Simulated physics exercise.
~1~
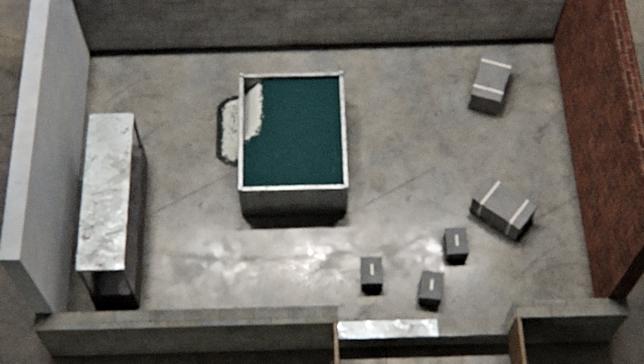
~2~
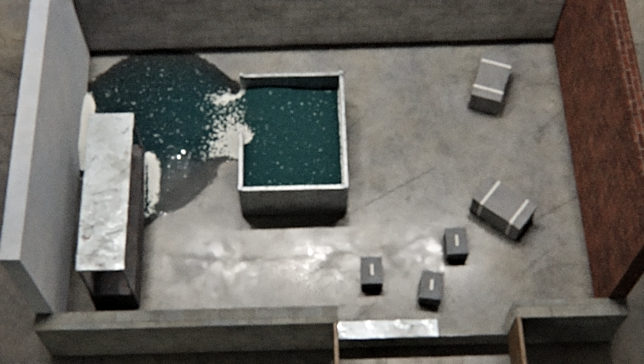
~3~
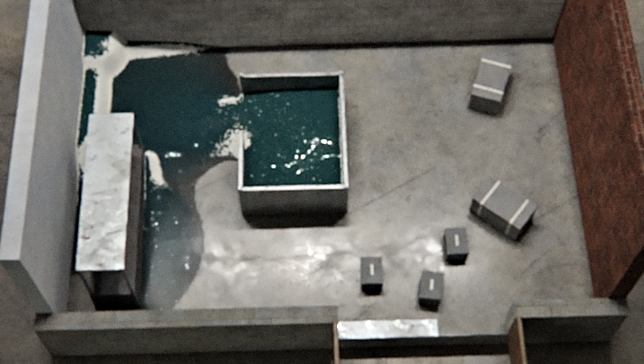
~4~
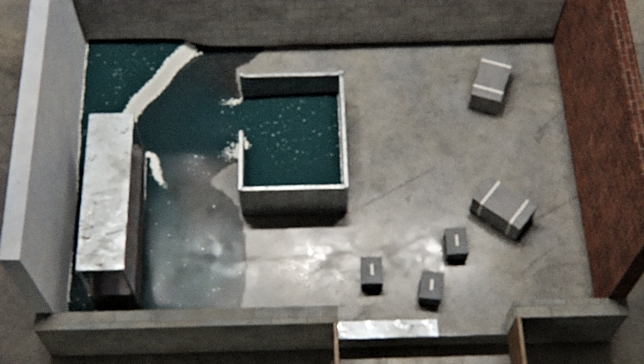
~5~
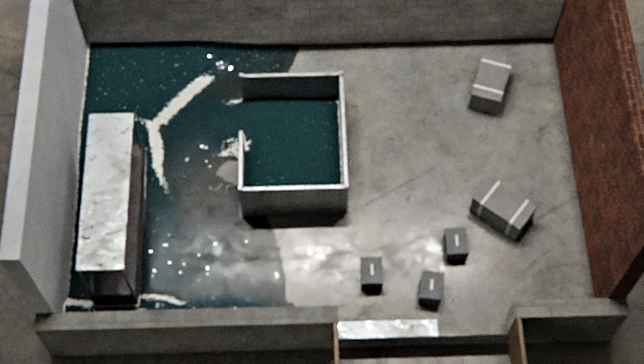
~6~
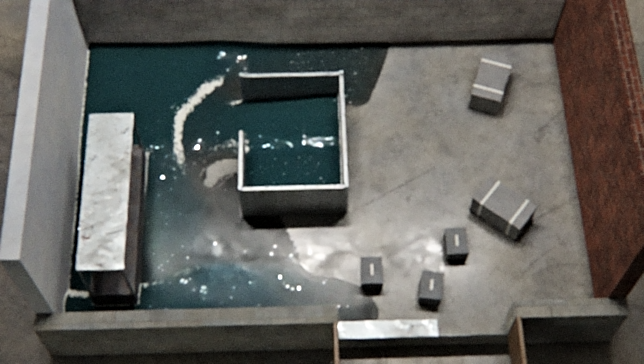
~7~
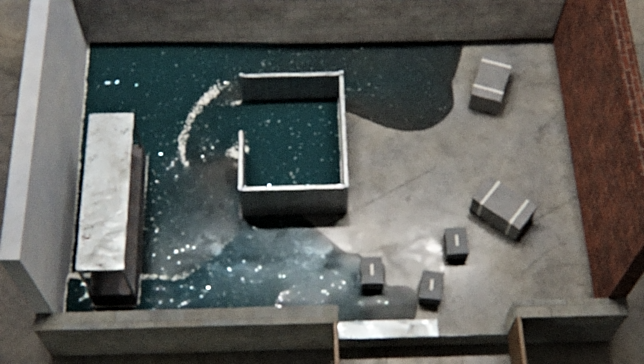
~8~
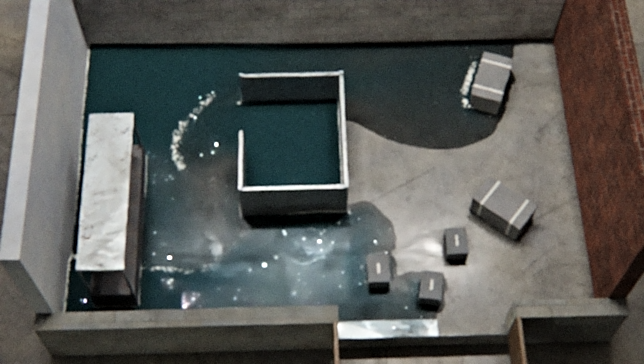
A walled tank bursting open on its left side, dark green water spreading across the floor and reaching grey boxes that stay upright.
